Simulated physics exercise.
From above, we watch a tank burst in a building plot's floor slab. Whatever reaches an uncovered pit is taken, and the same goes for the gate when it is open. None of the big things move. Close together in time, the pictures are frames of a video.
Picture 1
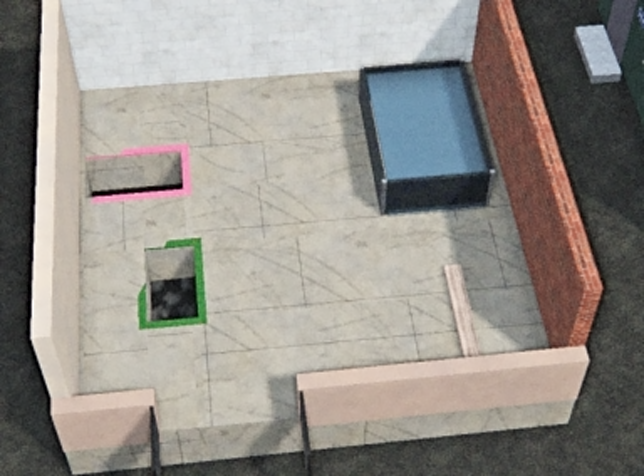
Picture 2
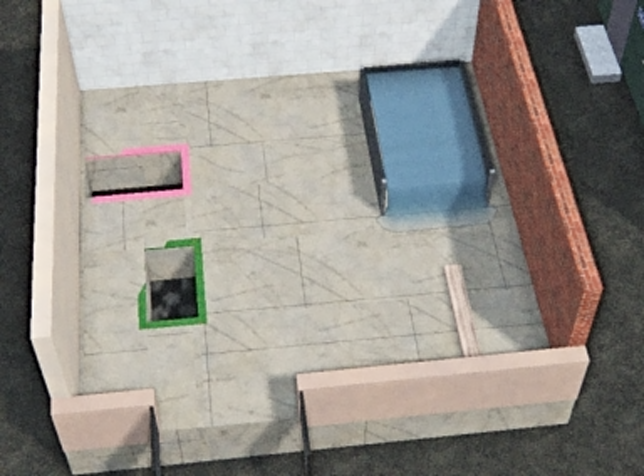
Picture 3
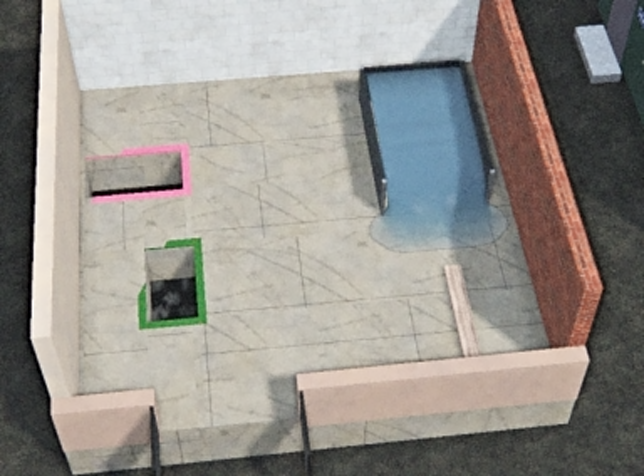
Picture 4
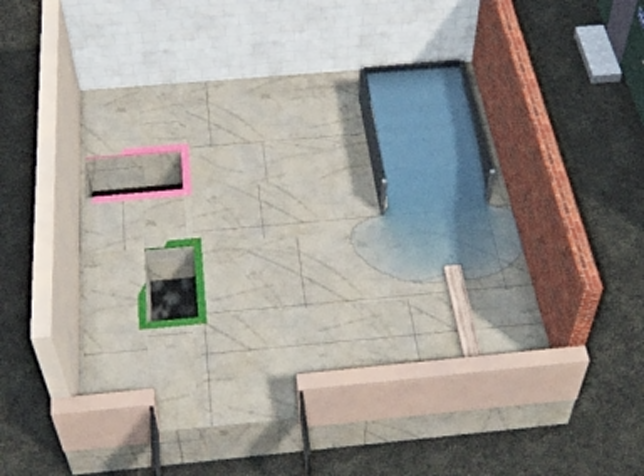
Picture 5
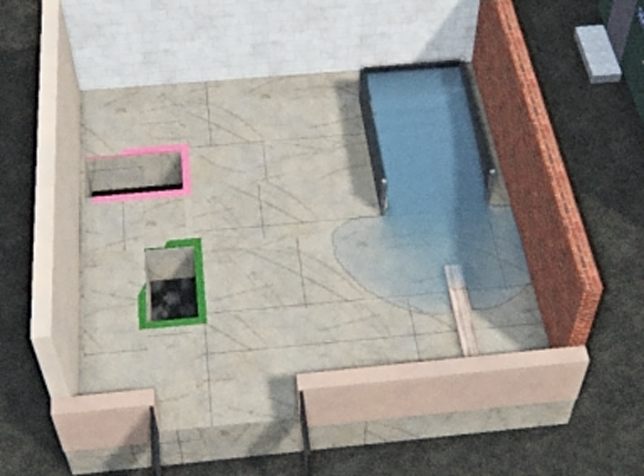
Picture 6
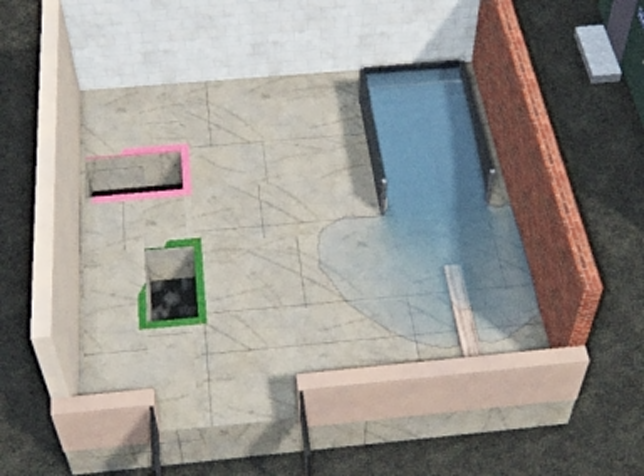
A walled building plot with a pale, cracked floor slab is seen from above by a still camera, with a white wall behind and a red brick wall at right. A dark-framed tank of blue water stands at upper right, a pink-edged pit and a green-edged pit lie at left, and a pale plank rests at lower right. The tank's near side gives way and water pours out, spreading forward and leftward across the slab and around the plank.
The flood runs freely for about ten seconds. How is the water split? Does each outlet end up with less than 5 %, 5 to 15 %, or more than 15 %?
Each ends thus: The gate with 5 to 15 %; the green pit with more than 15 %; the pink pit with 5 to 15 %.
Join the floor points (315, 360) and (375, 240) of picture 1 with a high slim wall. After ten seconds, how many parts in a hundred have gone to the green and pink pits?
The green pit gets 10 per cent, the pink pit 4 per cent.
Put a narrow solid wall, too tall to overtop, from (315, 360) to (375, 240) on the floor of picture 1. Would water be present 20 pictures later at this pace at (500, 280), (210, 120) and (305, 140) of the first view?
Taken in turn, the three points are soaked, unsoaked and unsoaked.
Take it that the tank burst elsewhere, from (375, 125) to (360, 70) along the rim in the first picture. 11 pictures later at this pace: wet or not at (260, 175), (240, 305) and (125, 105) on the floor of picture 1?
Point 1: Inundated; point 2: Unwetted; point 3: Inundated.
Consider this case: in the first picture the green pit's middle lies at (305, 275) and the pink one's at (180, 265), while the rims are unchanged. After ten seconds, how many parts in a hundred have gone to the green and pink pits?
The green pit ends up with 20 per cent, the pink pit with 12 per cent.
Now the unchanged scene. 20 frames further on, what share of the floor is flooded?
Roughly 45 per cent.
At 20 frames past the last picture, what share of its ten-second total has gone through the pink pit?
Something like 0 in a hundred.
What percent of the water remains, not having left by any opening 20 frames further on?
That works out to about 98 per cent.
A moment on, water covers 30 % of the floor; the gate 0 %, the green pit 0 %, the pink pit 0 %.
Next, water covers 35 % of the floor; the gate 0 %, the green pit 0 %, the pink pit 0 %.
Then, water covers 45 % of the floor; the gate 3 %, the green pit 0 %, the pink pit 0 %.
Later, water covers 70 % of the floor; the gate 7 %, the green pit 10 %, the pink pit 1 %.
In the end, water covers 80 % of the floor; the gate 13 %, the green pit 22 %, the pink pit 8 %.
